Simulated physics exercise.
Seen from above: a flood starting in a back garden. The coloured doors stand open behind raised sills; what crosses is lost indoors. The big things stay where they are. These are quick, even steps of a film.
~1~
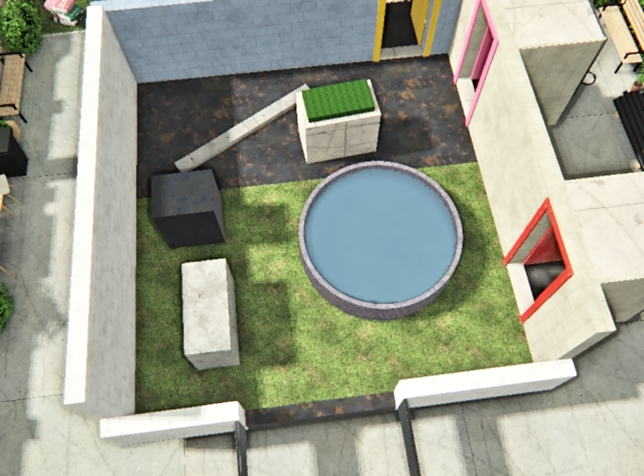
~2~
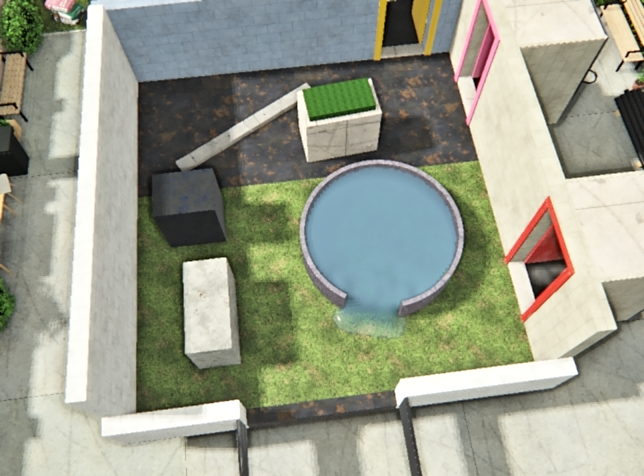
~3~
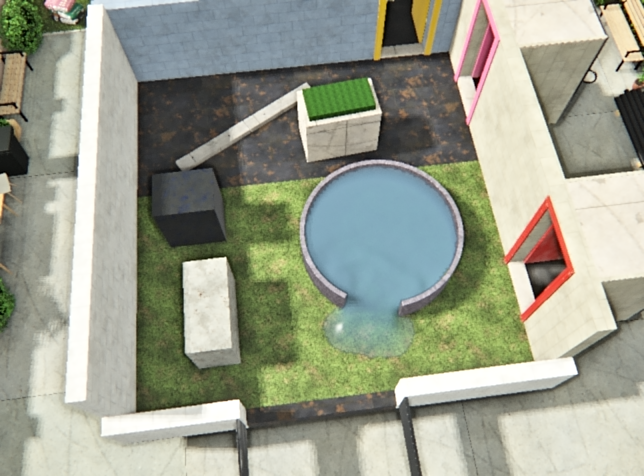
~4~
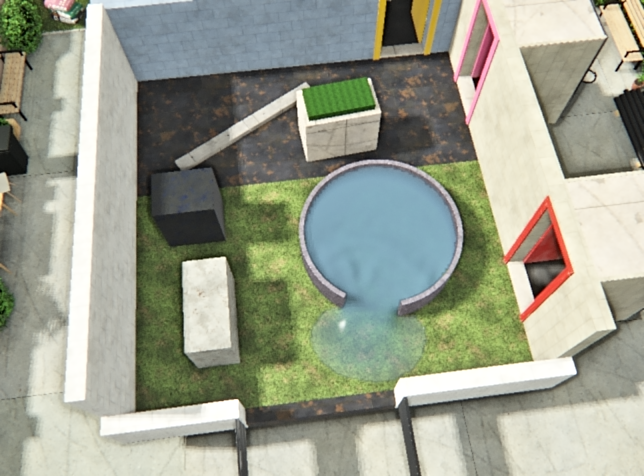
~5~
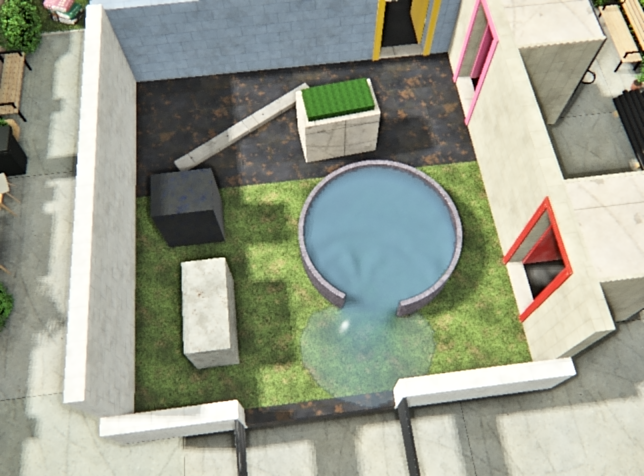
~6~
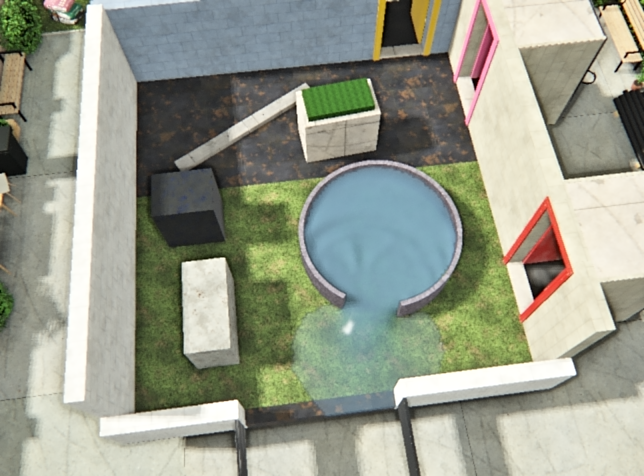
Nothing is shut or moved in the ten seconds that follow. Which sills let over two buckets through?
In the end: The pink door holds within the limit; the red door holds within the limit; the yellow door holds within the limit.
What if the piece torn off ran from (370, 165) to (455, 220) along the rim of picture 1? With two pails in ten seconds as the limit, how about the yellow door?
My reading: Yellow passes that mark.
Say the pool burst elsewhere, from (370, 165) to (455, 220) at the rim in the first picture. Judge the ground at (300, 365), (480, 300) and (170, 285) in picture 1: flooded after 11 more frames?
In turn: Not flooded, flooded, clear.
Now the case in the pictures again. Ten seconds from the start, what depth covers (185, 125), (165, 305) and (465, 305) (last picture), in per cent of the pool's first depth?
About 0, 2 and 12 per cent.
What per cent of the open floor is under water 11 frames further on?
Roughly 20 per cent.
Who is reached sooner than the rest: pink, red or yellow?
I say the red one.
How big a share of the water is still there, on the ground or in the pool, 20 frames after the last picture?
Roughly 76 per cent.
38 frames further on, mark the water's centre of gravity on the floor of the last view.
Near (381, 277).
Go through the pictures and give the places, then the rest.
In the first picture, the pool at (380, 233) is whole and still.
In the second picture, the front is at (339, 312), out from the gap at (372, 311).
In the third picture, water pours out at (372, 311) and has run to (335, 342).
In the fourth picture, water pours out at (371, 311) and has run to (342, 371).
In the fifth picture, water pours out at (370, 311) and has run to a hidden place.
In the sixth picture, water pours out at (371, 311) and has run to a hidden place.
A moment on, water covers 10 % of the floor; the pink door not reached, the red door not reached, the yellow door not reached.
Next, water covers 20 % of the floor; the pink door not reached, the red door not reached, the yellow door not reached.
Then, water covers 25 % of the floor; the pink door not reached, the red door wet at the sill, nothing in, the yellow door not reached.
Later, water covers 35 % of the floor; the pink door not reached, the red door wet at the sill, nothing in, the yellow door not reached.
In the end, water covers 45 % of the floor; the pink door wet at the sill, nothing in, the red door wet at the sill, nothing in, the yellow door not reached.
